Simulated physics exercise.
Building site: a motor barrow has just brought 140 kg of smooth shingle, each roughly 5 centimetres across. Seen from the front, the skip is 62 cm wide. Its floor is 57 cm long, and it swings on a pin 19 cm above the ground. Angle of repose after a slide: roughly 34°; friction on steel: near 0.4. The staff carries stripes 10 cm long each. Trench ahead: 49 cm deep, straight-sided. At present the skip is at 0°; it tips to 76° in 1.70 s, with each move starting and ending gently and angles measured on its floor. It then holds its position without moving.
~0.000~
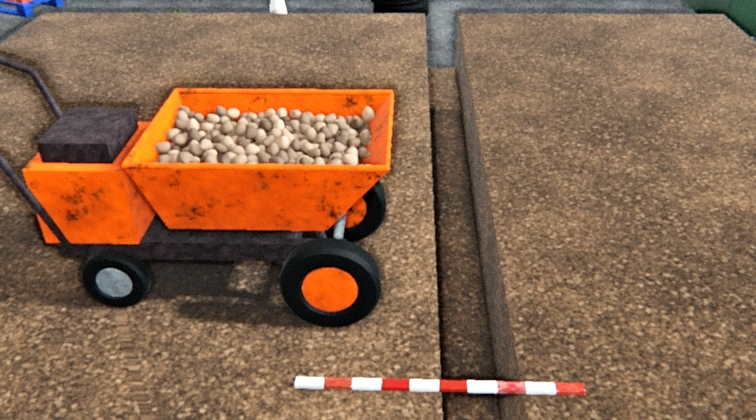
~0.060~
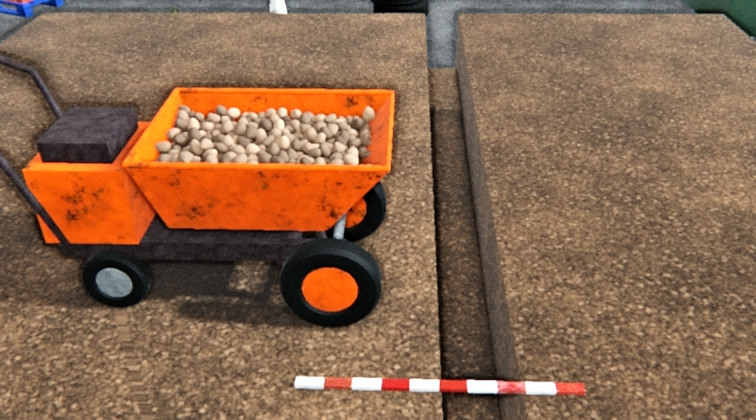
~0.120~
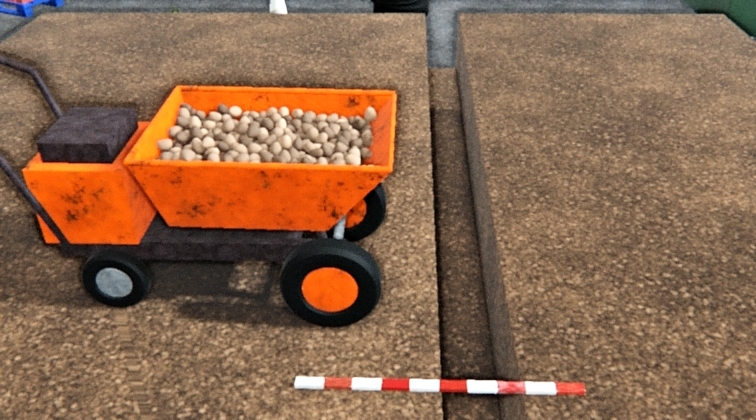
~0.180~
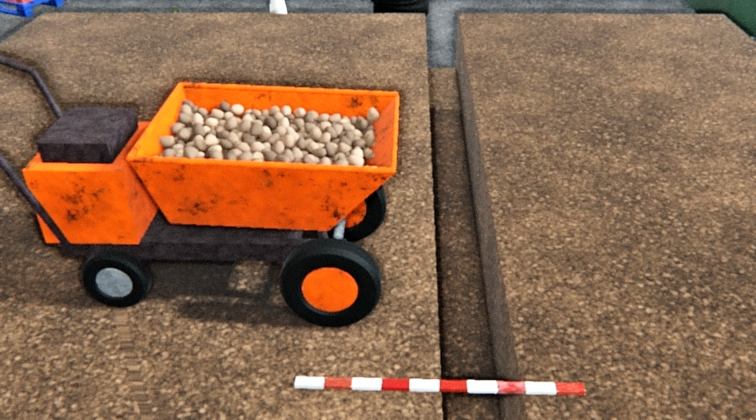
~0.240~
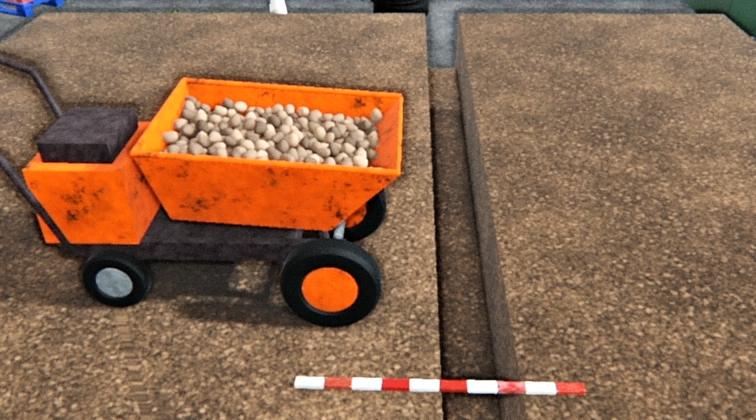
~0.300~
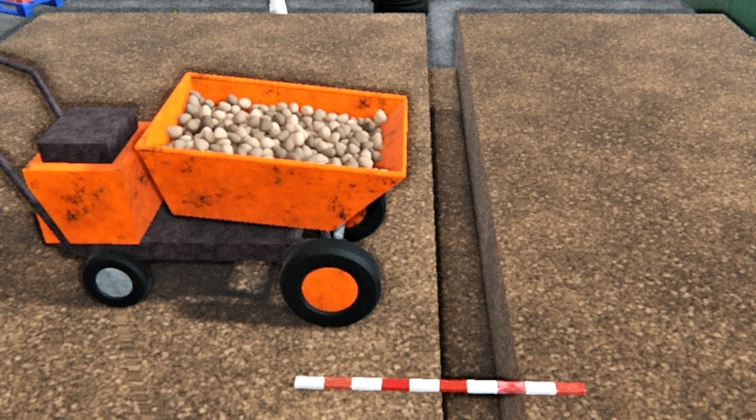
The orange skip of a small motor barrow, heaped with smooth, pale brown stones, sits level at first beside a straight-sided trench. It then tilts slowly and slightly, its left end rising, while the stones shift a little inside and the wheels and striped staff stay still.
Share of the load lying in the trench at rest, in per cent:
46 per cent.
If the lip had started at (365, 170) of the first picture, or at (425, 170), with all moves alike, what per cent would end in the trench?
That gives roughly 70 per cent and roughly 5 per cent.
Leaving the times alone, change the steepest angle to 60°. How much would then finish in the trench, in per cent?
Close to 50 per cent then.
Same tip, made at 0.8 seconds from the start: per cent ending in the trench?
Probably about 35 in a hundred.
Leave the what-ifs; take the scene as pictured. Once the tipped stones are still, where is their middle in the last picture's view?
Roughly at (520, 277).
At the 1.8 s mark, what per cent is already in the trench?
I'd put it near 20 per cent.
After 1.3 s the floor is at 64°; 96 % in the skip, 3 % in the trench, 1 % past the trench; the foremost stones are at (514, 278).
After 1.8 s the floor is at 76°; 30 % in the skip, 22 % in the trench, 48 % past the trench; the foremost stones are at (674, 275).
After 2.2 s the floor is at 76°; 6 % in the skip, 37 % in the trench, 57 % past the trench; the foremost stones are past the picture's edge.
After 4.1 s the floor is at 76°; 0 % in the skip, 46 % in the trench, 54 % past the trench; the foremost stones are past the picture's edge.
